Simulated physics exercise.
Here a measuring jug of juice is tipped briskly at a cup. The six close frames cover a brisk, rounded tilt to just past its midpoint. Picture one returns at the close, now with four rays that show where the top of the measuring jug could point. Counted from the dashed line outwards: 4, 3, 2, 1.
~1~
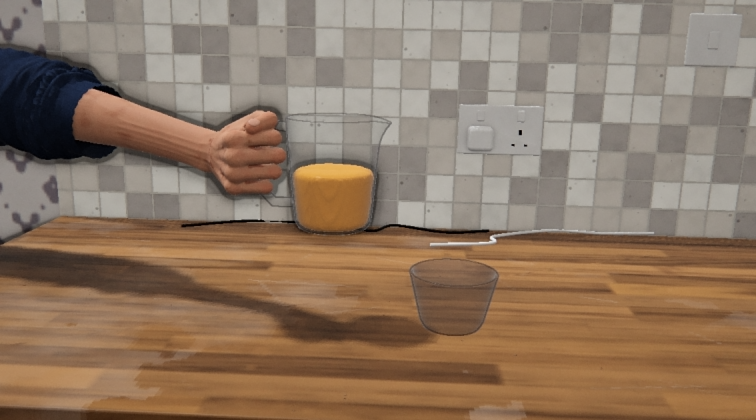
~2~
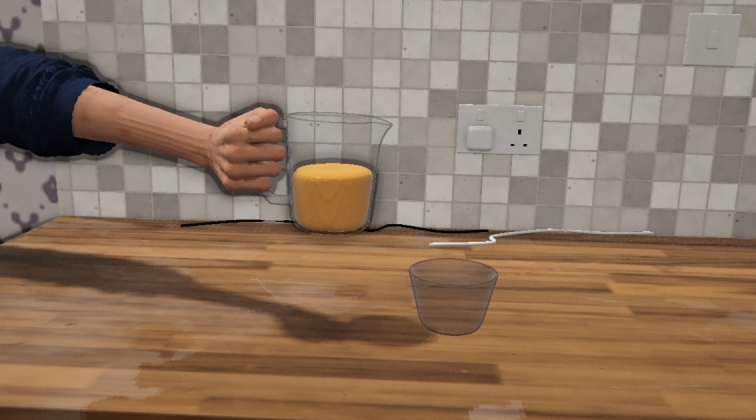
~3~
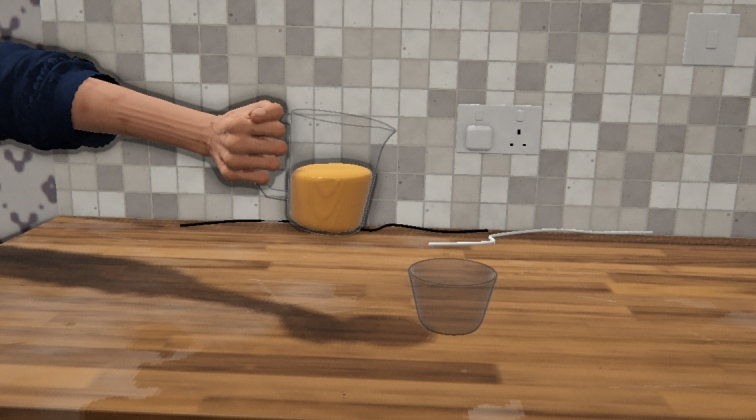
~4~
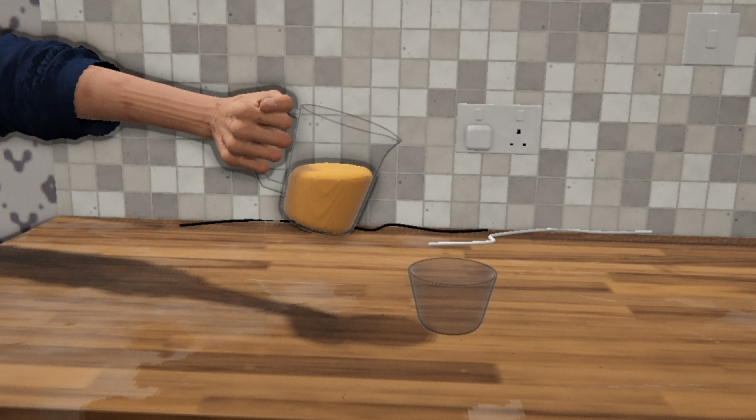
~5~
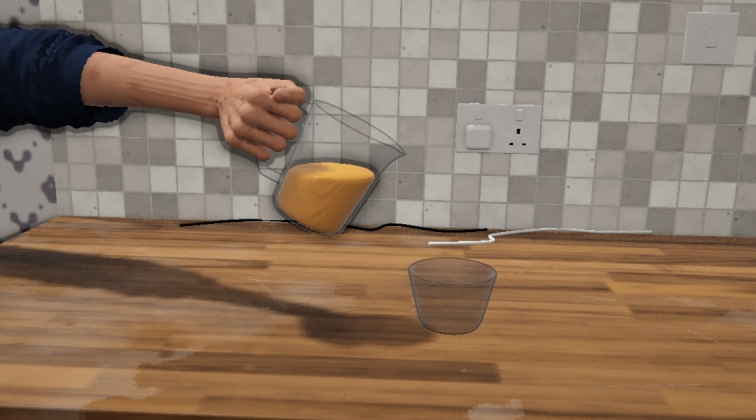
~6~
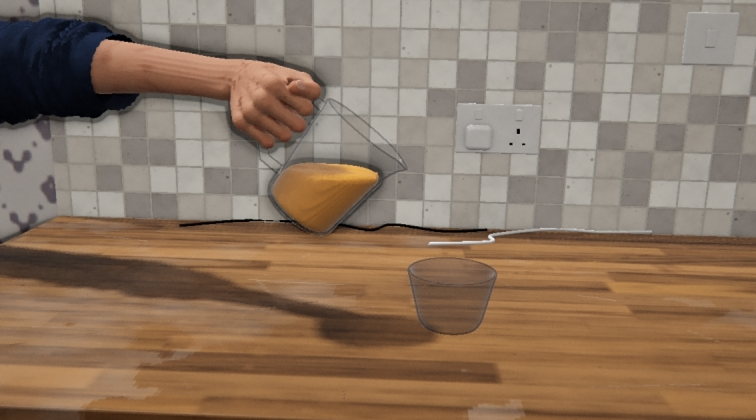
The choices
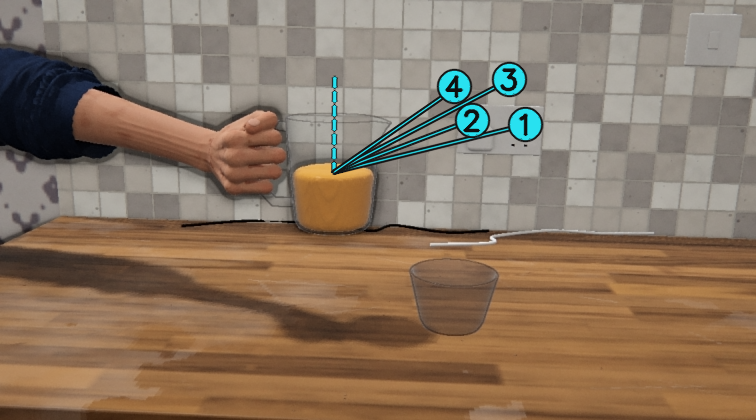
A hand gripping a clear jug of orange juice held it upright above a wooden counter, then tilted it steadily to the right, the juice sliding toward the spout while a small cup sat empty.
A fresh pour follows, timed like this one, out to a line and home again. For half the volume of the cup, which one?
Go for 1.
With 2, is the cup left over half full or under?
Under.
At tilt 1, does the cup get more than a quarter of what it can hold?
Yes, it does.
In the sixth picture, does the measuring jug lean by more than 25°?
Yes.
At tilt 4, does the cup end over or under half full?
Under.
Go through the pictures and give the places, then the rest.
Upright, lip at (390, 122); rim of the cup round (454, 271); nothing has left yet.
Upright, lip at (391, 124); nothing has left yet.
Tipped about 8°, lip at (395, 130); nothing has left yet.
Tipped about 17°, lip at (400, 140); nothing has left yet.
Tipped about 27°, lip at (405, 153); nothing has left yet.
Tipped about 39°, lip at (407, 167); nothing has left yet.
On the marked copy, 1 at (509, 128); 2 at (455, 125); 3 at (494, 87); 4 at (441, 97).
With 1, the cup ends with about 50 % of what it can hold; 5 % of the juice is spilt.
With 2, the cup ends with about 33 % of what it can hold; 4 % of the juice is spilt.
With 3, the cup ends with about 17 % of what it can hold.
With 4, the cup ends with about 5 % of what it can hold.
